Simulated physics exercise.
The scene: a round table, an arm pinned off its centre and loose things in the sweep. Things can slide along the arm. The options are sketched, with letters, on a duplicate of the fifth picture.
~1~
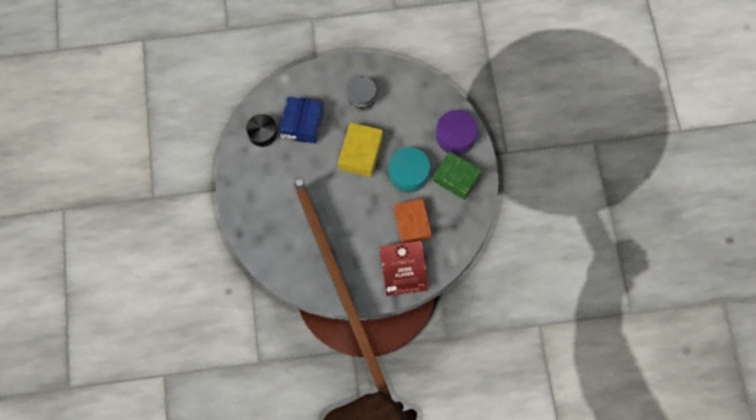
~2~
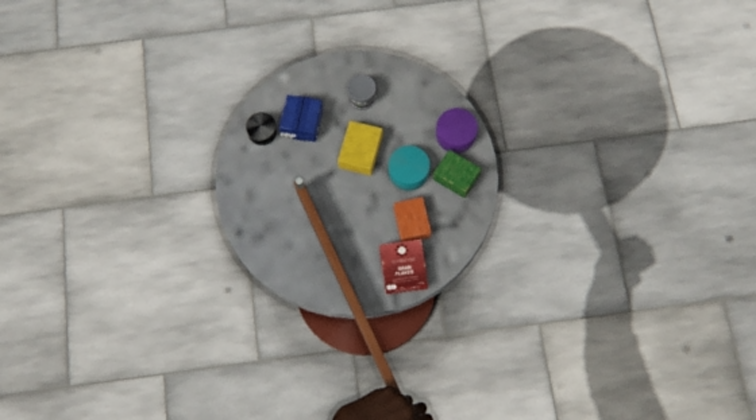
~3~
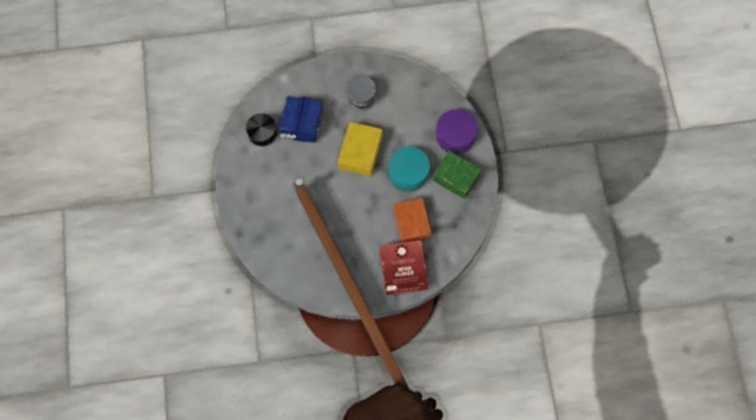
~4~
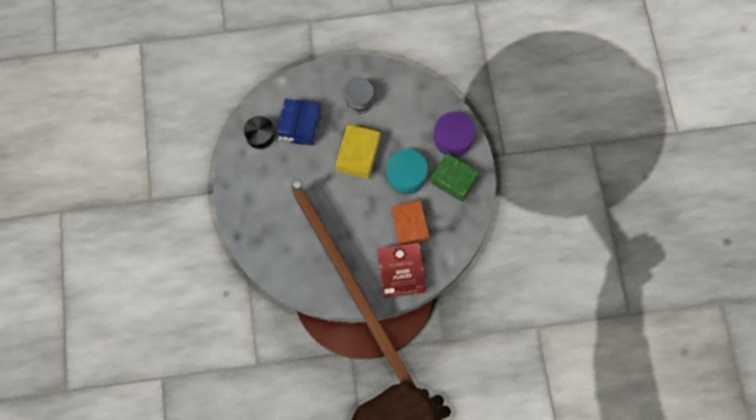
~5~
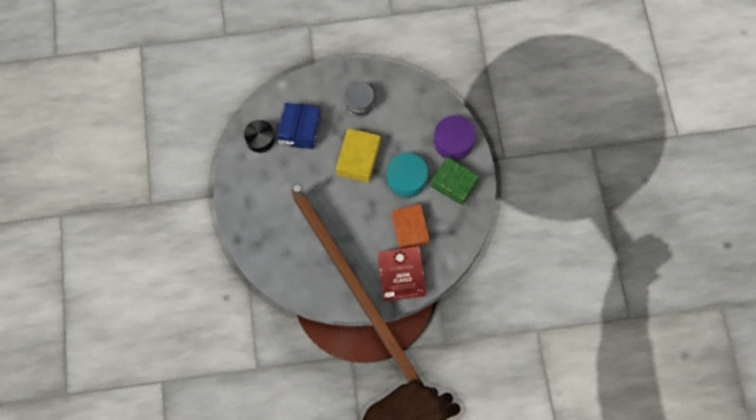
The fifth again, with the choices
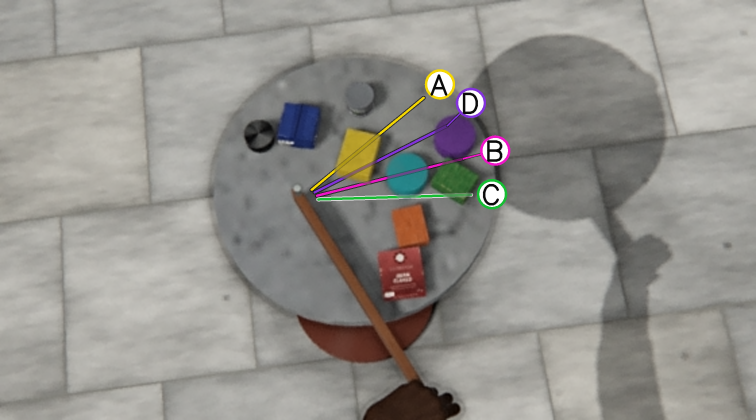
We see a round grey table holding coloured blocks, tins and boxes, with a hand at the near end of a thin brown rod. The hand moves slightly right, swinging the rod about its far tip, while the objects keep their arrangement.
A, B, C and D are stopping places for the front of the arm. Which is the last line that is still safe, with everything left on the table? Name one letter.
As far as mark C.
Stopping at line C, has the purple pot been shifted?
By then, yes.
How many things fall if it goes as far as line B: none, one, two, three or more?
In all, one.
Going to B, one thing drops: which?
It is the purple pot.
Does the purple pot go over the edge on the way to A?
By then, yes.
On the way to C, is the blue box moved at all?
By then, no.
On the marked copy, A at (369, 143); B at (391, 177); C at (395, 197); D at (381, 159).
Taking C. A third of the way, arm (376, 248); red packet (425, 251); orange block (410, 211).
Two thirds of the way, arm (391, 216); green block (454, 176); red packet (449, 212).
When it is over, arm (394, 191); purple pot (454, 107); green block (445, 140); nothing has fallen.
As for the rest, A drops the purple pot; B drops the purple pot; D drops the purple pot.
